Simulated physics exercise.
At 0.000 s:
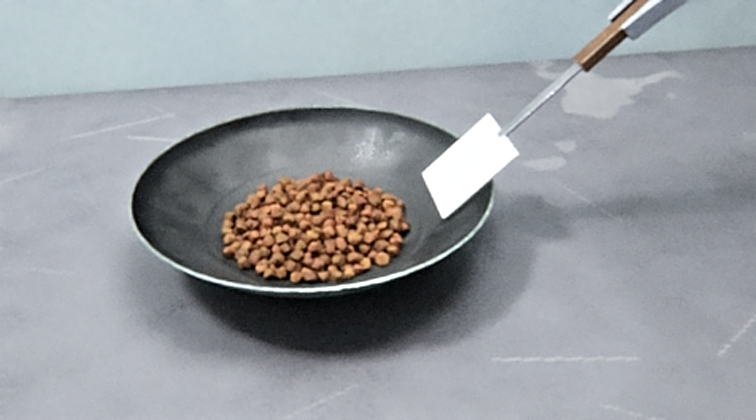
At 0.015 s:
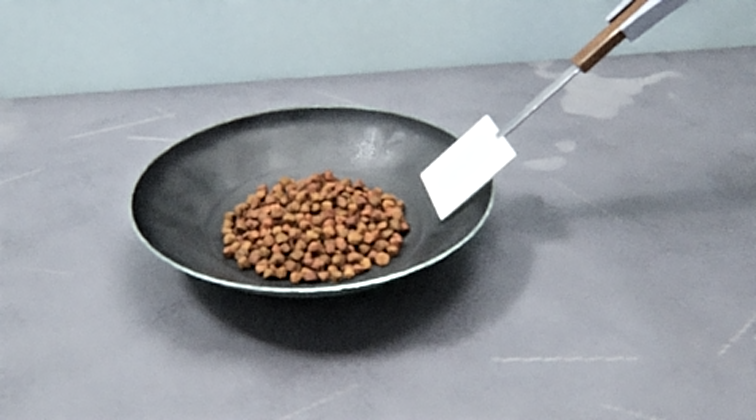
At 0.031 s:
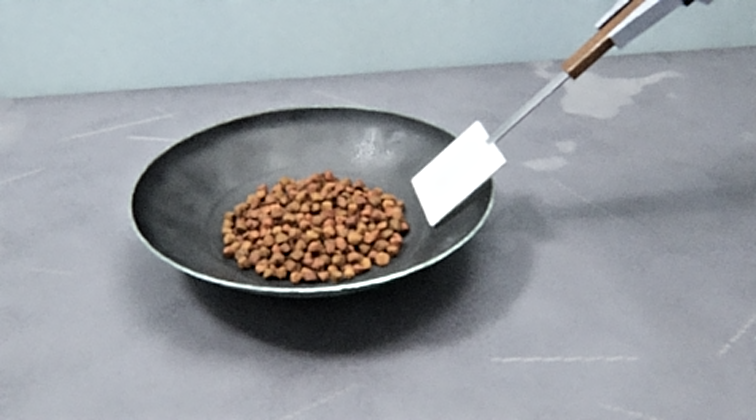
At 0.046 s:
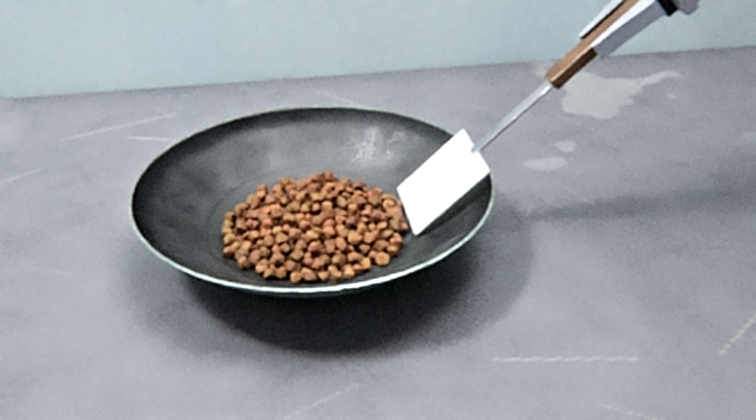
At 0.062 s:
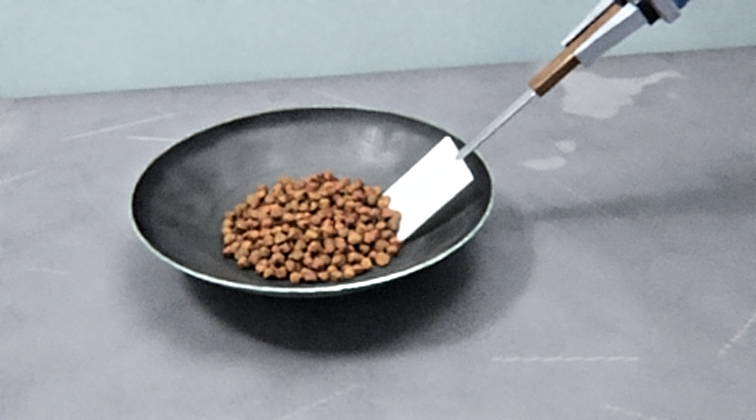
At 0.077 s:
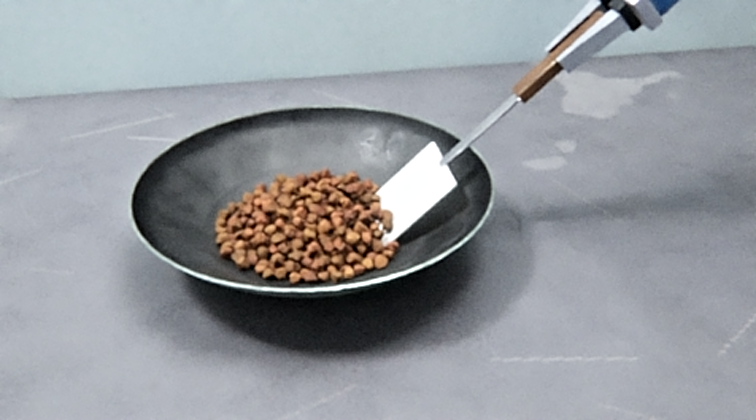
In the video, a robot arm holding a white spatula lowers it leftward into a dark wok of brown pellets on a gray table; the blade meets the heap's right side and pushes the pellets slightly left.
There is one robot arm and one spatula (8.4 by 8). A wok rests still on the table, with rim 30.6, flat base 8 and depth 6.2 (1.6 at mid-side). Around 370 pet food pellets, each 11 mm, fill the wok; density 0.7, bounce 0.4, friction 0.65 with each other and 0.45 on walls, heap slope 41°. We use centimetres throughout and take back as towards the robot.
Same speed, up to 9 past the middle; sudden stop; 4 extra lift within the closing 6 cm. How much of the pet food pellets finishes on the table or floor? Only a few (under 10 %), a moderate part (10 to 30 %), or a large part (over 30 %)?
A moderate part.
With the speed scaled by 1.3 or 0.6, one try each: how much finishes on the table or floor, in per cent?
20 and 5 %.
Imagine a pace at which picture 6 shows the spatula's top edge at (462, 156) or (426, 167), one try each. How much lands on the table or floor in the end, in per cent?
First try about 10 %, second try about 25 %.
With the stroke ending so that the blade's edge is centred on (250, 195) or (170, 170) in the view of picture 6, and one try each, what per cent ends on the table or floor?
5 % and 35 %.
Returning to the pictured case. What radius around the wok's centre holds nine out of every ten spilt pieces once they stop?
I reckon it's some 40 centimetres.
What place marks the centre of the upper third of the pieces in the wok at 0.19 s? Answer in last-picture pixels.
Around (219, 206).
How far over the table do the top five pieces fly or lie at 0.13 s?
About 5 centimetres.
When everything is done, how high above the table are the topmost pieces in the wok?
Top of the heap: Roughly 5.5 cm above the table top.
By 0.13 s, sloping 43°, highest piece 6 above the table; 371 in the wok.
By 0.19 s, sloping 43°, highest piece 8 above the table; 369 in the wok, 2 on the blade or in flight.
By 0.41 s, sloping 43°, highest piece 9 above the table; 295 in the wok, 42 on the table or floor, 34 on the blade or in flight.
By 1.46 s, sloping 43°, highest piece 6 above the table; 295 in the wok, 76 on the table or floor.
Final count, 295 in the wok, 76 on the table or floor. That is 20 % on the table or floor.
